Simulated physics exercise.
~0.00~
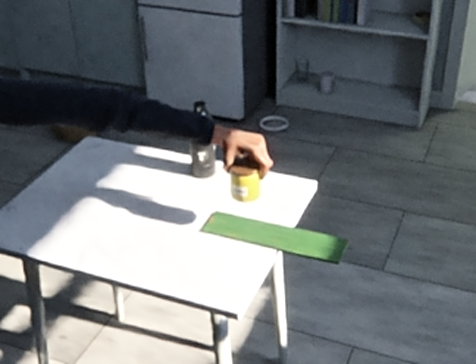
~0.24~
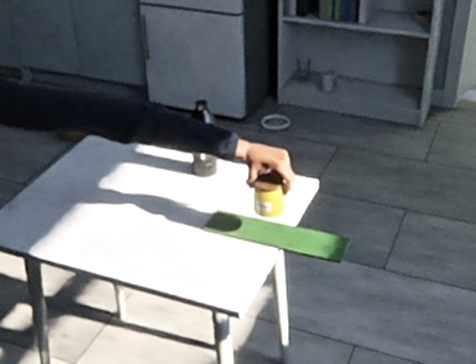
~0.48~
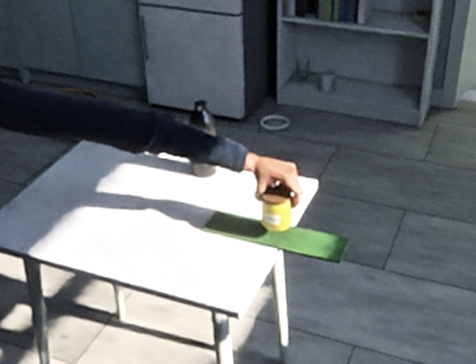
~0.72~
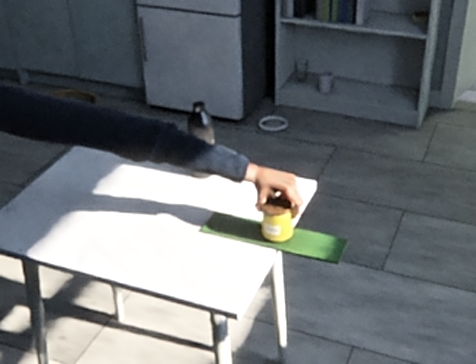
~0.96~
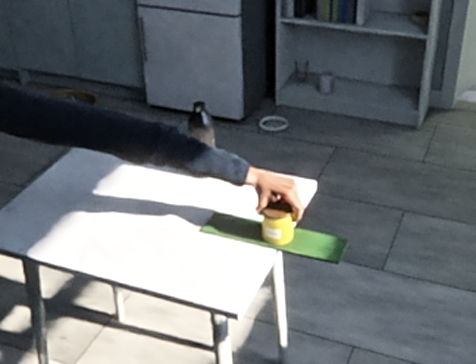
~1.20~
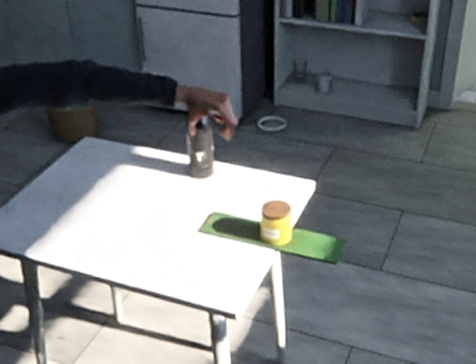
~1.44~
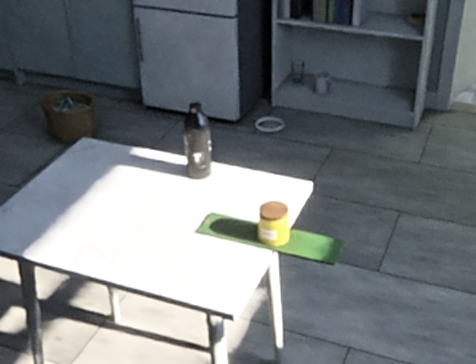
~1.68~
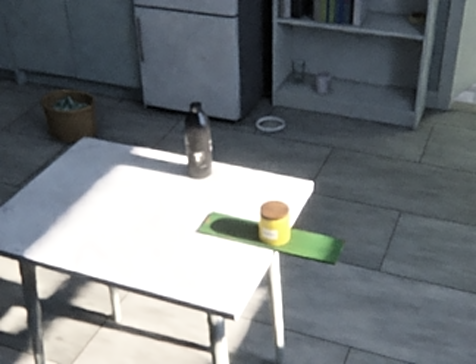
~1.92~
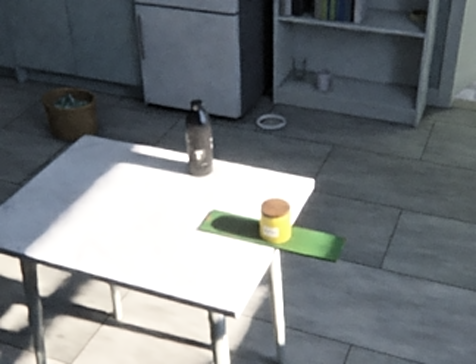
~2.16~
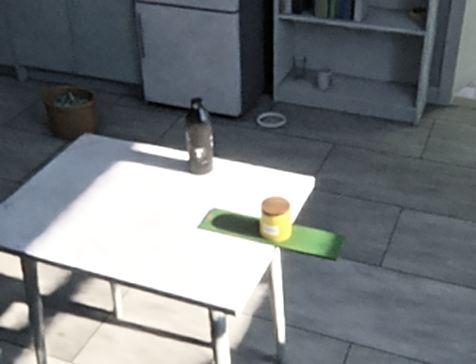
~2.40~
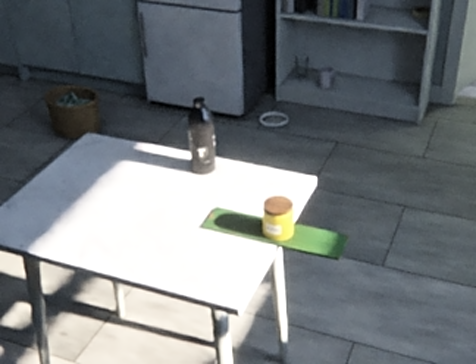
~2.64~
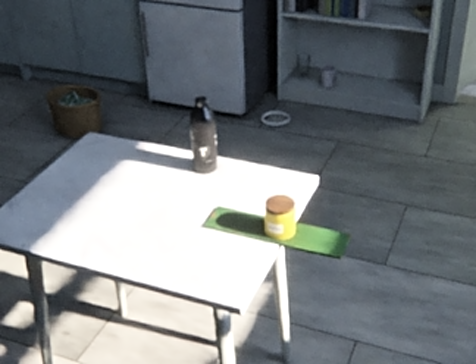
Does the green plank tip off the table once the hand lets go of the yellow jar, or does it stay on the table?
The green plank stays on the table, with the yellow jar still standing on it.
